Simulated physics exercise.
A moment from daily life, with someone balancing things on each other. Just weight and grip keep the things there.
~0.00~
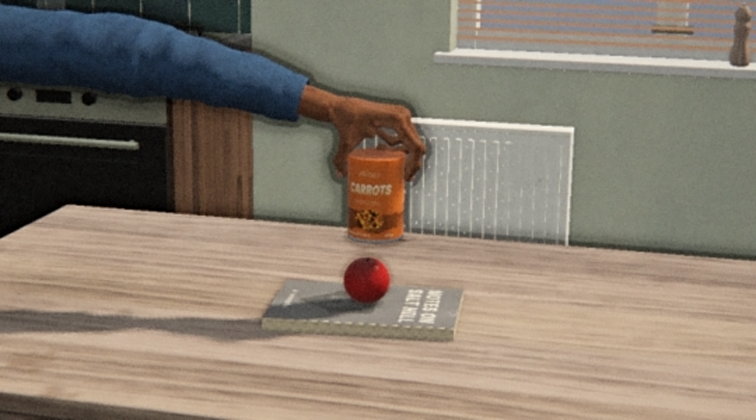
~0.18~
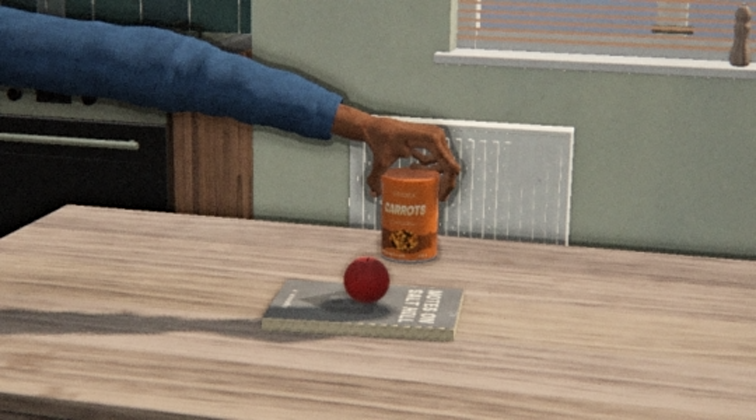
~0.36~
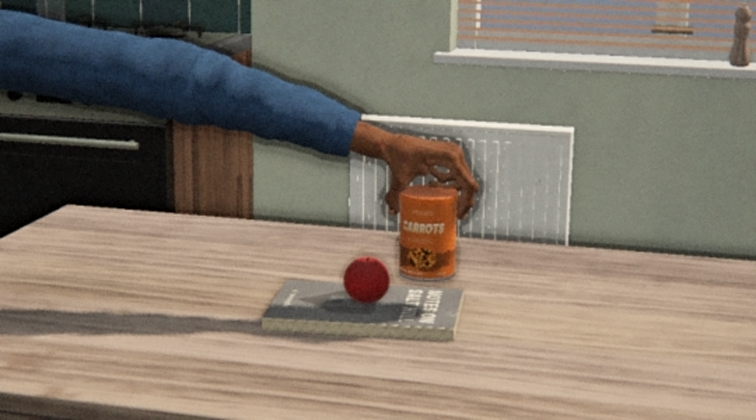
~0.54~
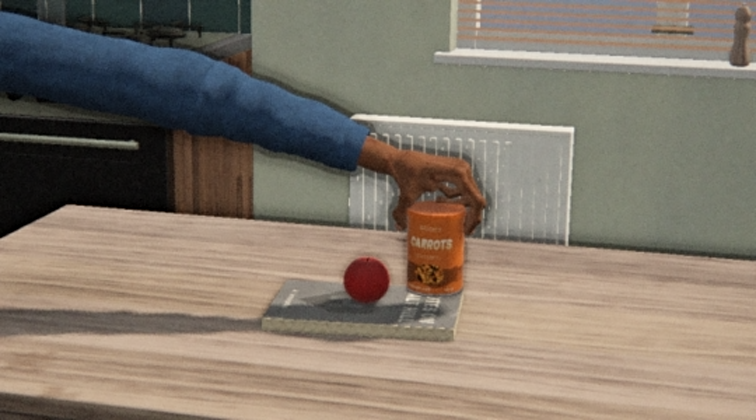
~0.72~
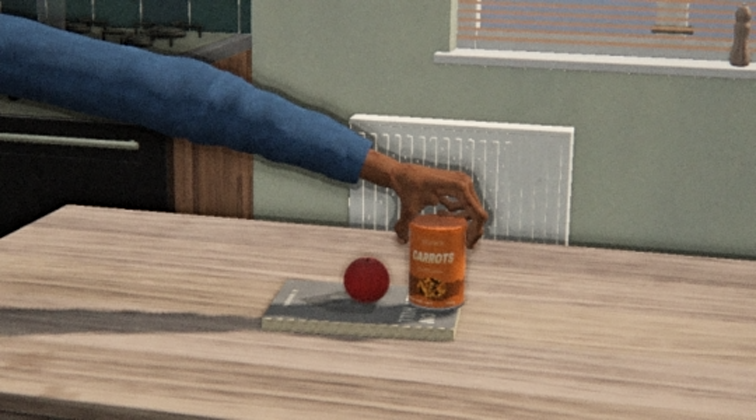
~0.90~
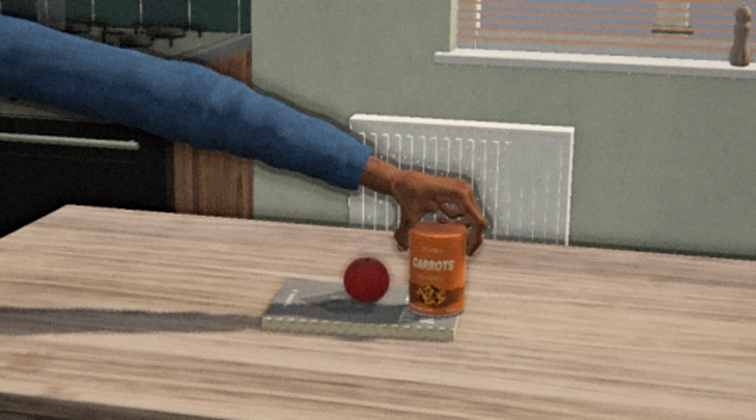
An orange tin of carrots, gripped from above by a hand in a blue sleeve, moved right and downward, then was set on the grey book beside a red ball, the hand still holding it.
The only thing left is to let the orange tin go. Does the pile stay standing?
Yes.
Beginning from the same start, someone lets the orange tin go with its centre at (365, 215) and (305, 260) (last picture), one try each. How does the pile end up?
On the first go it collapses, and on the second it remains standing.
By 1.90 s, all is still.
By 2.80 s, orange tin resting near (437, 270).
When it is over (4.0 s), all 3 as before. End places, in pixels of the last picture, orange tin near (437, 270). The pile holds.
